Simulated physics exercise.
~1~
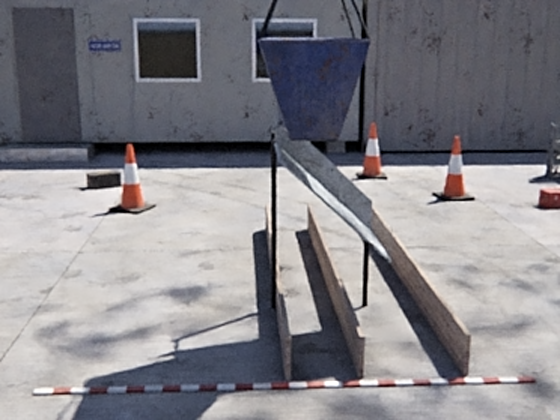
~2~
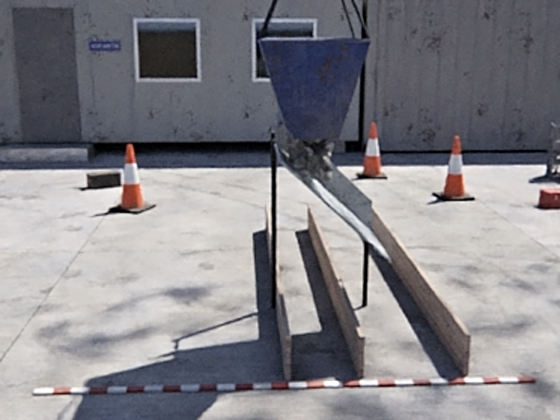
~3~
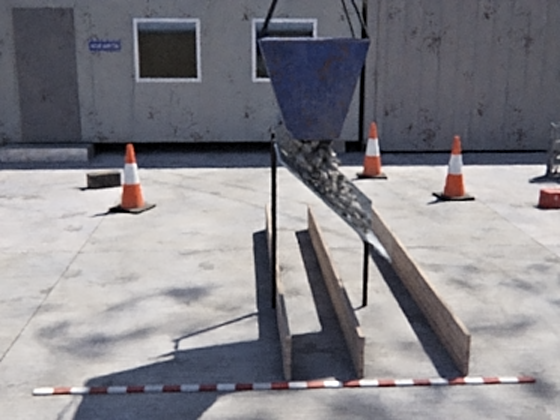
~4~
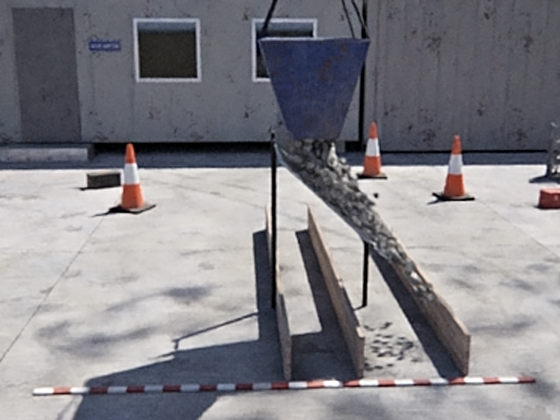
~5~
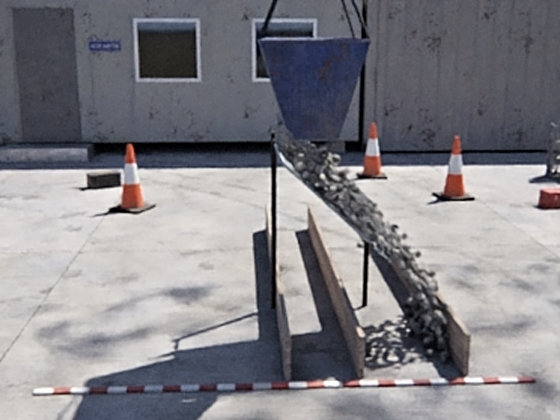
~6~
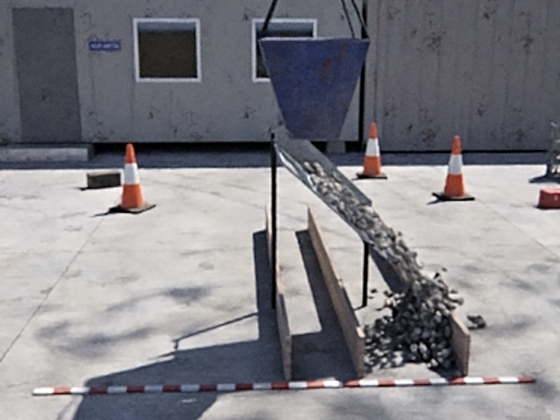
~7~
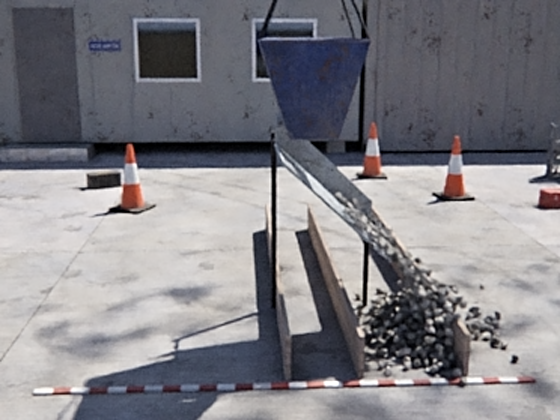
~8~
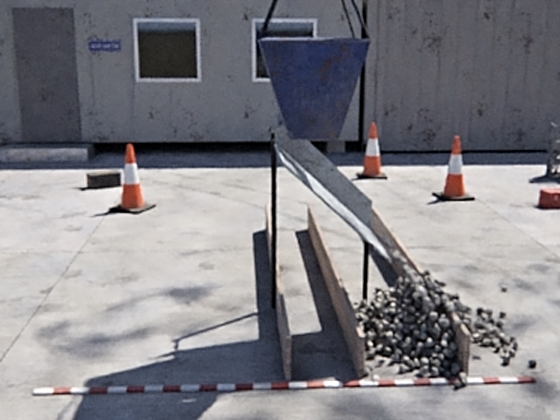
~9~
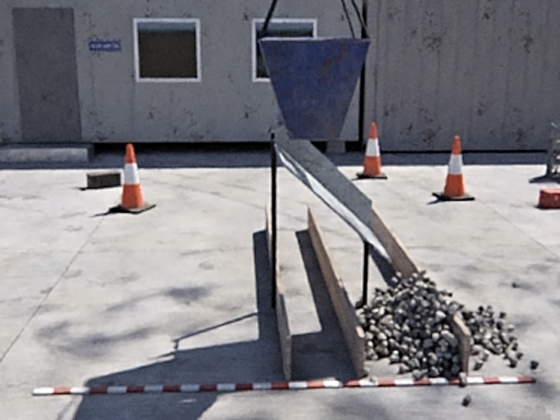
Blue skip releasing grey stones down a sloping steel chute, most piling in the right bay and some spilling beyond its board.
